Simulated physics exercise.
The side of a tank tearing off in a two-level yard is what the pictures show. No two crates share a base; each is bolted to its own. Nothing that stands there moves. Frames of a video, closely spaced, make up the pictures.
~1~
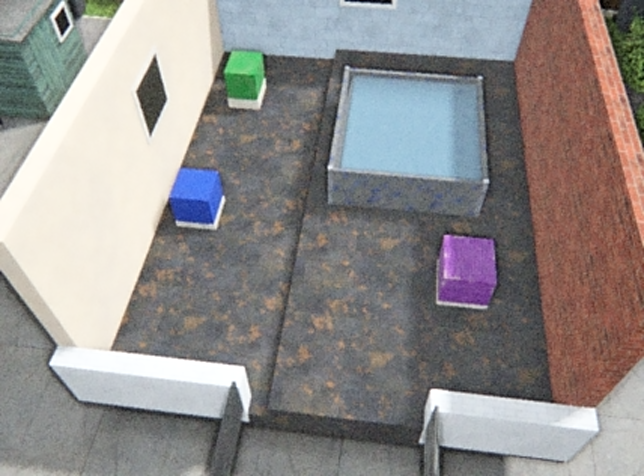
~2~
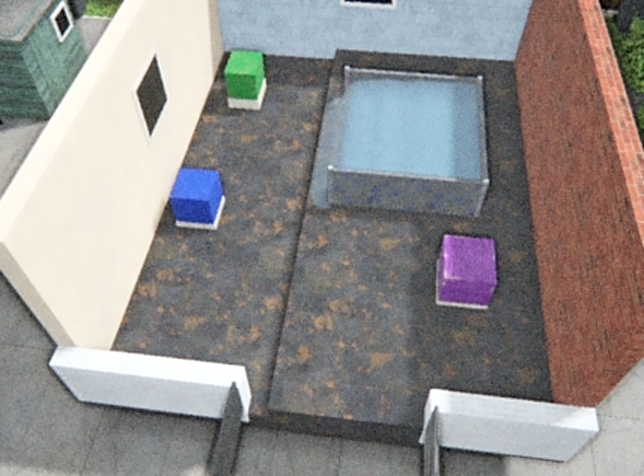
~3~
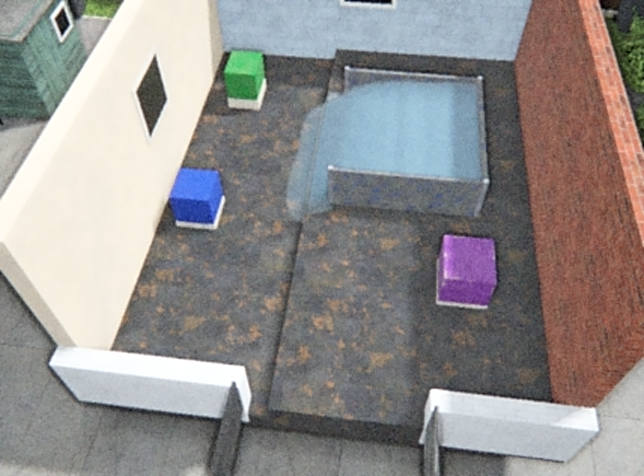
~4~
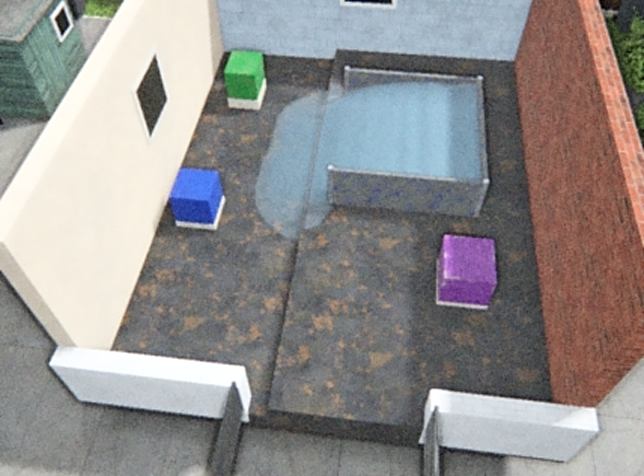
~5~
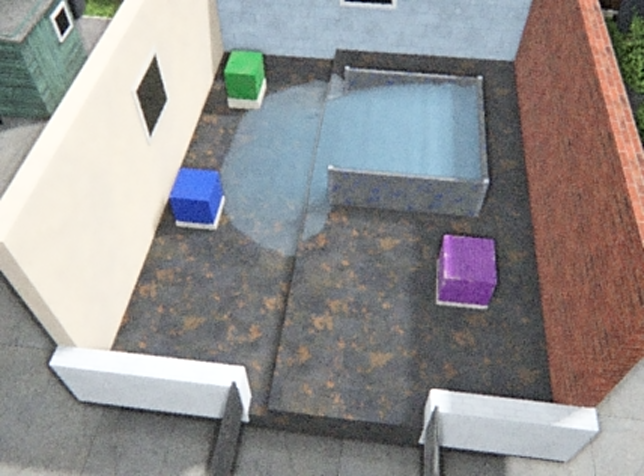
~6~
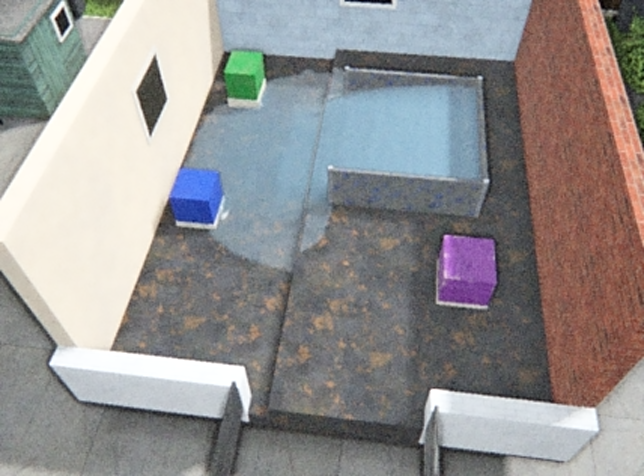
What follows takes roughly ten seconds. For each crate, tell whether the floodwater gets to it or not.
Green crate: Not safe. Blue crate: Not safe. Purple crate: Safe.
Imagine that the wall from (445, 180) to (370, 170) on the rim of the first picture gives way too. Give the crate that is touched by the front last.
Answer: The green one.
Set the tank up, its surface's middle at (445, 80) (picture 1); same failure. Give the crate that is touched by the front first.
Answer: The green-painted one.
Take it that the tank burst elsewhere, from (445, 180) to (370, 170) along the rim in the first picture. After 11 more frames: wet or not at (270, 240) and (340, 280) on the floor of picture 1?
Well, the first one's spared and the next one's sitting in a puddle.
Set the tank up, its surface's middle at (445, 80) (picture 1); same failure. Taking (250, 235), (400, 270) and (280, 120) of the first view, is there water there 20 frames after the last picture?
First drenched; next unwetted; last drenched.
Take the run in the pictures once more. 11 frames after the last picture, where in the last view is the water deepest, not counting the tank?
Somewhere around pixel (182, 164).
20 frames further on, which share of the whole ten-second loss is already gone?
My figure: 0 percent.
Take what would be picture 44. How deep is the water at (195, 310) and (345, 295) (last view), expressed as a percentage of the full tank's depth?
Taking them in turn: 30 in a hundred, then 0 in a hundred.
A moment on, water covers 35 % of the floor; the green crate water round its plinth, the blue crate water round its plinth, the purple crate not reached.
Next, water covers 40 % of the floor; the green crate water round its plinth, the blue crate water round its plinth, the purple crate not reached.
Then, water covers 50 % of the floor; the green crate water round its plinth, the blue crate water round its plinth, the purple crate not reached.
Later, water covers 55 % of the floor; the green crate water round its plinth, the blue crate water round its plinth, the purple crate not reached.
In the end, water covers 50 % of the floor; the green crate was topped, the blue crate was topped, the purple crate stayed above the water.
